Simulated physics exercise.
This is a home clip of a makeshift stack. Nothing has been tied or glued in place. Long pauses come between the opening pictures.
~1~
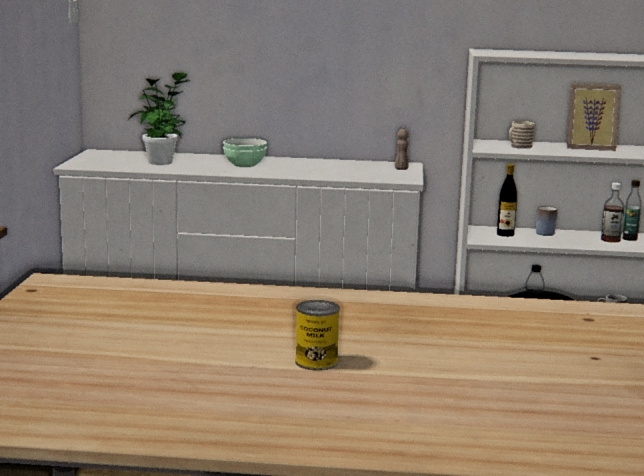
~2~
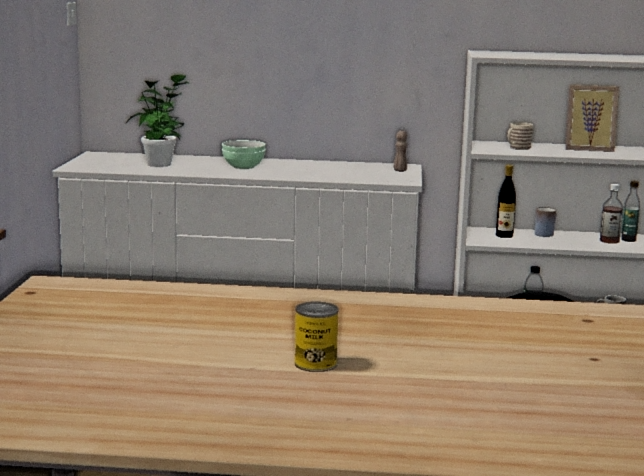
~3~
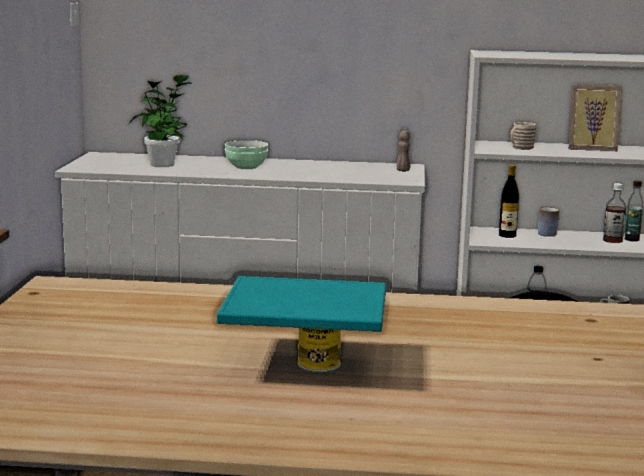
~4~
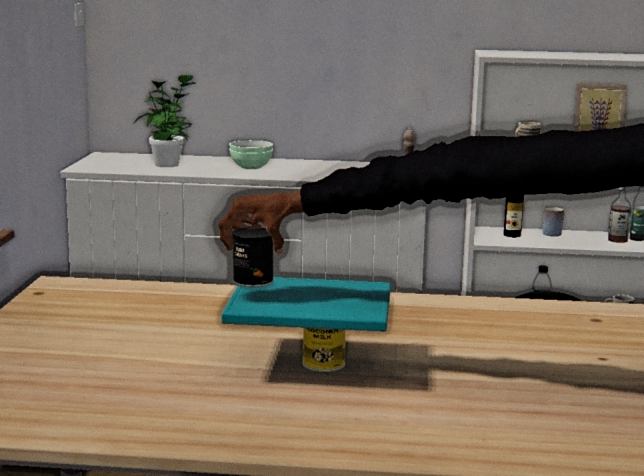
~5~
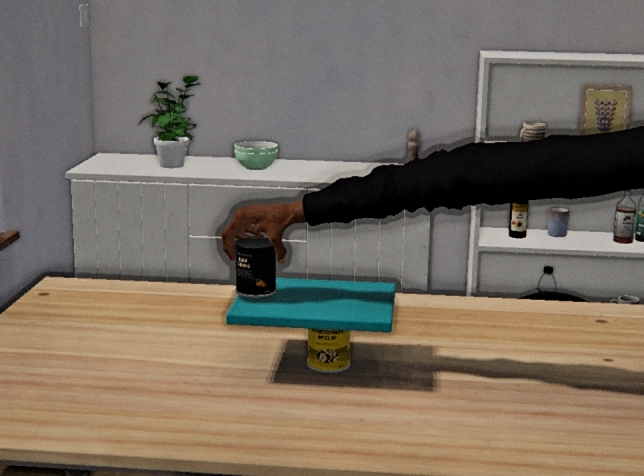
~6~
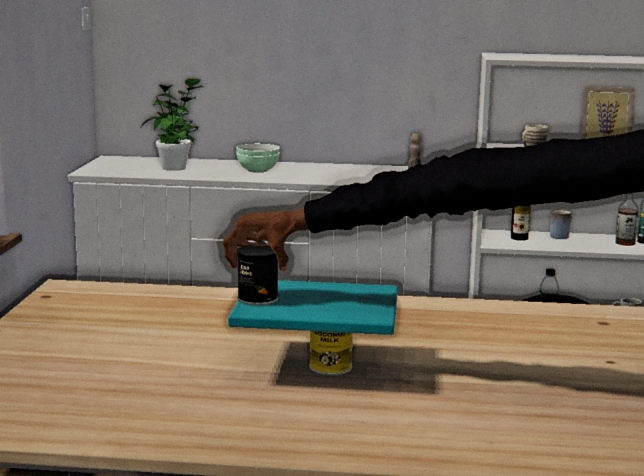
An arm in a black sleeve reached in from the right and lowered a black tin onto the left side of a turquoise lid, which had appeared on top of a yellow can, and kept hold.
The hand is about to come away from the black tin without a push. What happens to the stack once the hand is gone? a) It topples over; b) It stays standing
It topples over.
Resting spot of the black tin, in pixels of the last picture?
The object winds up at approximately (185, 344).
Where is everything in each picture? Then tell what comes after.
In the first frame, the last thing is not in view yet.
In the second frame, the last thing is not in view yet.
In the third frame, the last thing is not in view yet; turquoise lid (306, 302).
In the fourth frame, coming down; black tin (253, 257); turquoise lid (310, 302).
In the fifth frame, coming down; black tin (256, 267); turquoise lid (315, 303).
In the sixth frame, set down, still held; black tin (258, 275); turquoise lid (317, 305).
Then, 0.30 s later than the last frame, black tin now fallen; turquoise lid tilted by 42°.
Then, 0.40 s later than the last frame, turquoise lid tilted by 51°.
Then, 0.70 s later than the last frame, turquoise lid now fallen.
When it is over, fallen, turquoise lid and black tin; yellow tin as before. End places, in pixels of the last picture, black tin near (185, 344). The stack gives way.
